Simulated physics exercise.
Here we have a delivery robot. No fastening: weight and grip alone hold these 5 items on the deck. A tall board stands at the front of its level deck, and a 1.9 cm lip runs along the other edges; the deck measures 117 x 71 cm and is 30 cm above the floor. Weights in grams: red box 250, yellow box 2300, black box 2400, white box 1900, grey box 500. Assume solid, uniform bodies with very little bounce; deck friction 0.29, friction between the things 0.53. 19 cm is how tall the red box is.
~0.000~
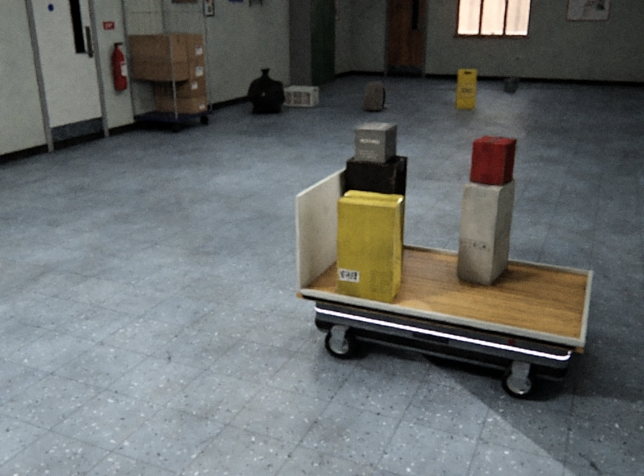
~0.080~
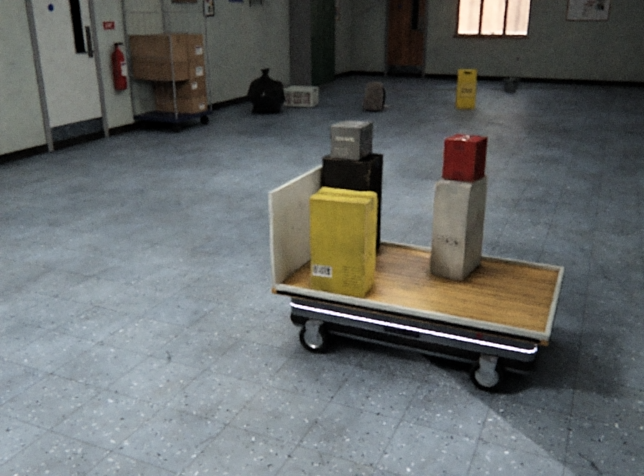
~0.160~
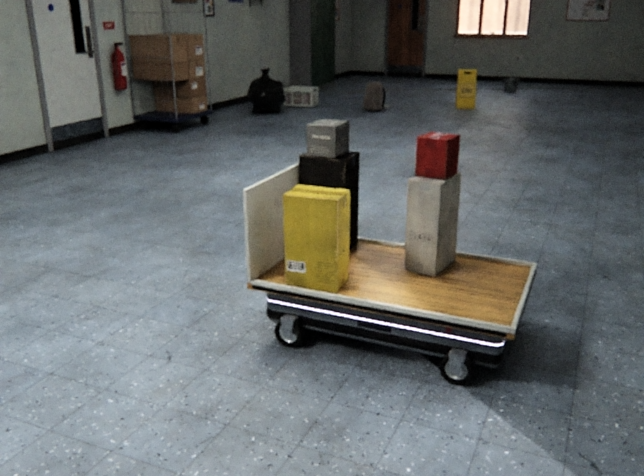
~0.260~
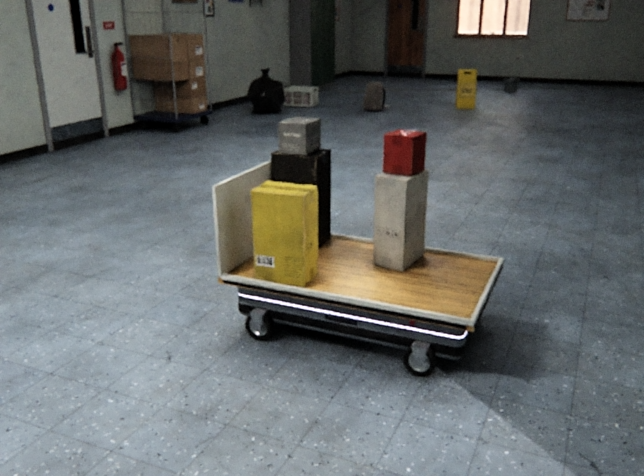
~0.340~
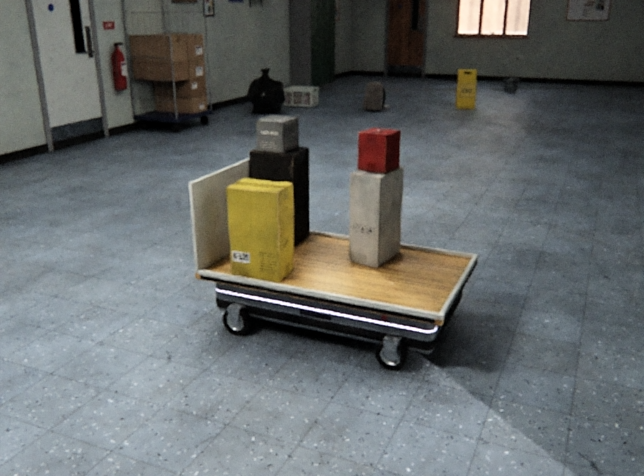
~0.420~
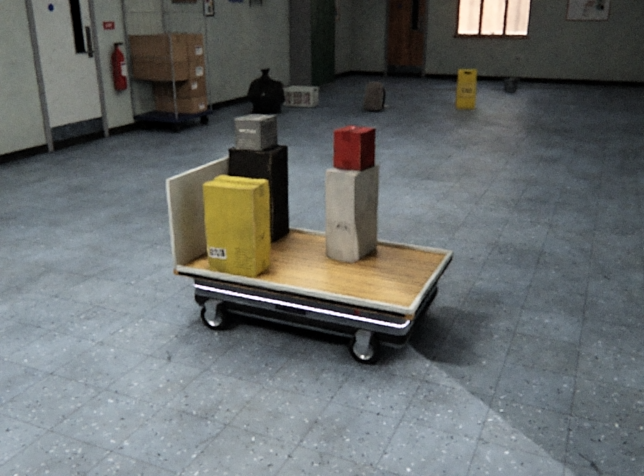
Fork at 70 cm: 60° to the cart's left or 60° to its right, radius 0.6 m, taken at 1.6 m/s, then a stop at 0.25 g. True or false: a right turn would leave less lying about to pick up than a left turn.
True.
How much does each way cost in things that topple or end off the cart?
Steering left costs 5, steering right costs 3.
Turning left. At 0.82 s, cart 131 cm along, turned 44°; red box, black box and grey box now off the cart; yellow box slid 49 cm near (113, 225); white box leaning 19°.
After 1.12 s, cart 178 cm along, turned 60°; white box now off the cart; yellow box leaning 42°.
At rest (2.1 s), off the cart, red box, black box, white box and grey box; tipped over on the deck, yellow box. In the last view, red box near (44, 276).
Turning right instead, yellow box, black box and grey box tipped over or off the cart, 3 of 5 in all.
